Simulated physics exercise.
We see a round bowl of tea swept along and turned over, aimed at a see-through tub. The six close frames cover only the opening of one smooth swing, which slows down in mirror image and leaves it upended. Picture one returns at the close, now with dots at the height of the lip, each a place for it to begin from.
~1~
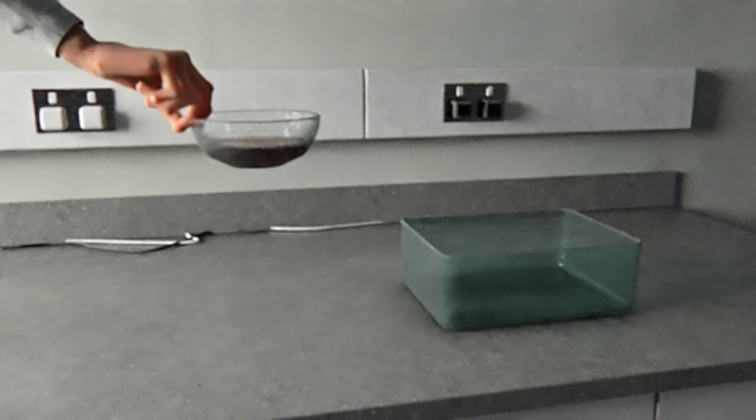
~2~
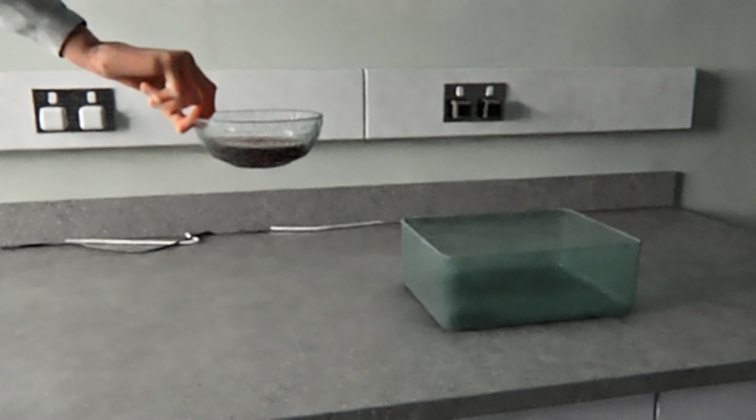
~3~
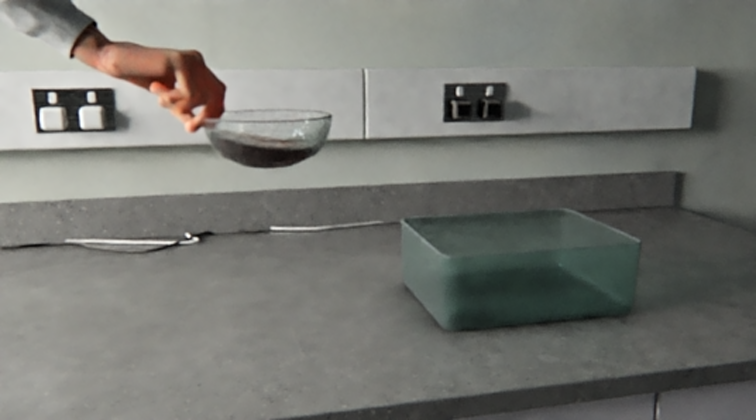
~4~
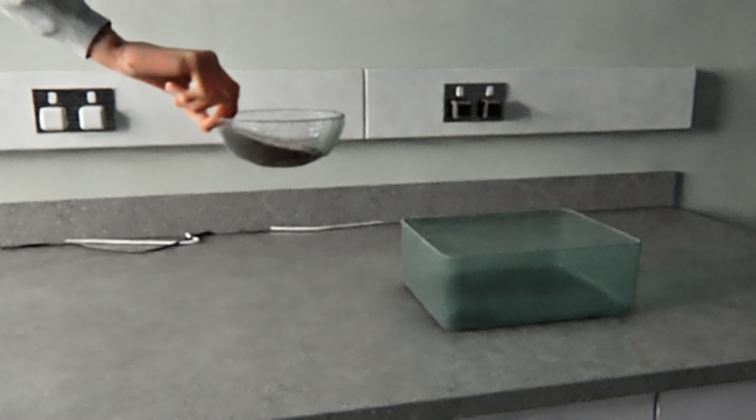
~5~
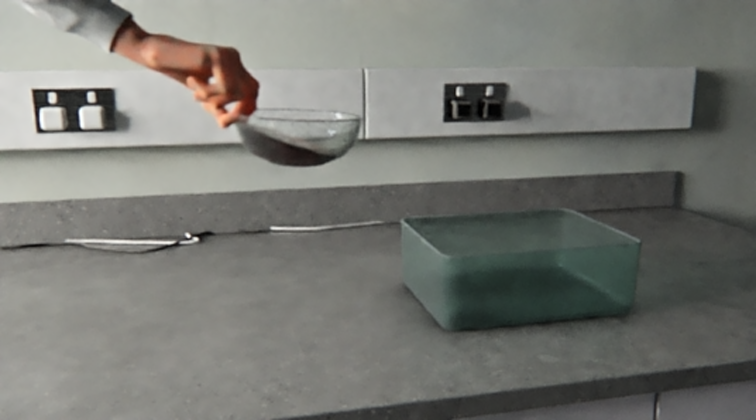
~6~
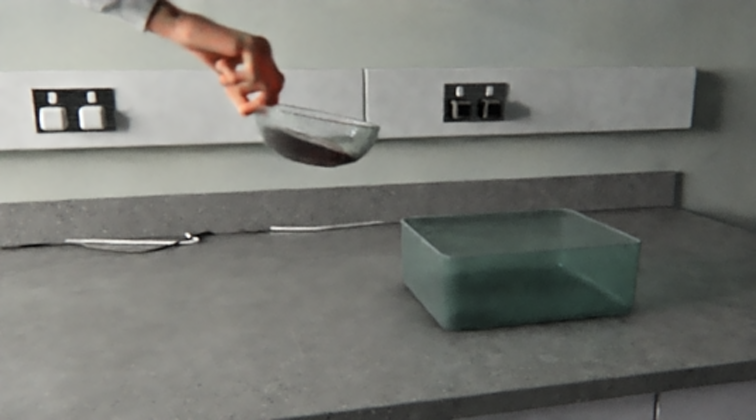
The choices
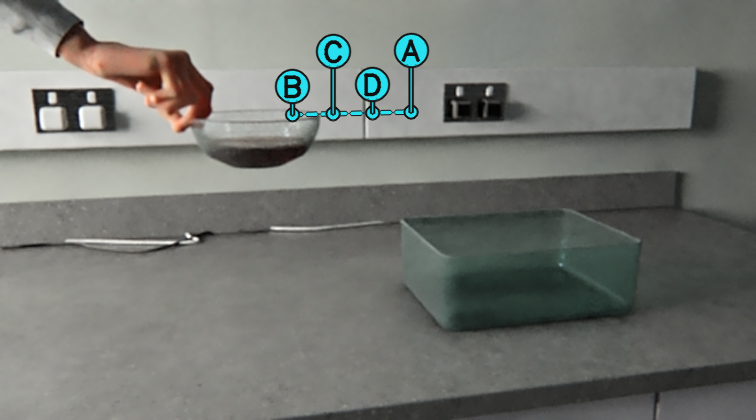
On a grey countertop with wall sockets behind, a hand held a round glass bowl of dark liquid in the air, moved it right toward a see-through tub, and began tilting it slightly rightward.
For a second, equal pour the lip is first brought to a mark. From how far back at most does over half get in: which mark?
B will do.
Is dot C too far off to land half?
No, that is safe.
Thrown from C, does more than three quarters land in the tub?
Yes, it does.
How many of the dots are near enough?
All four.
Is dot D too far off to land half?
No, not at all.
On the marked copy, A at (411, 112); B at (292, 114); C at (333, 113); D at (372, 112).
Choosing A, about 94 % lands in the tub, 3 % falls short.
Choosing B, about 68 % lands in the tub, 26 % falls short and 6 % goes beside or beyond.
Choosing C, about 86 % lands in the tub, 6 % falls short and 8 % goes beside or beyond.
Choosing D, about 90 % lands in the tub, 1 % falls short and 9 % goes beside or beyond.
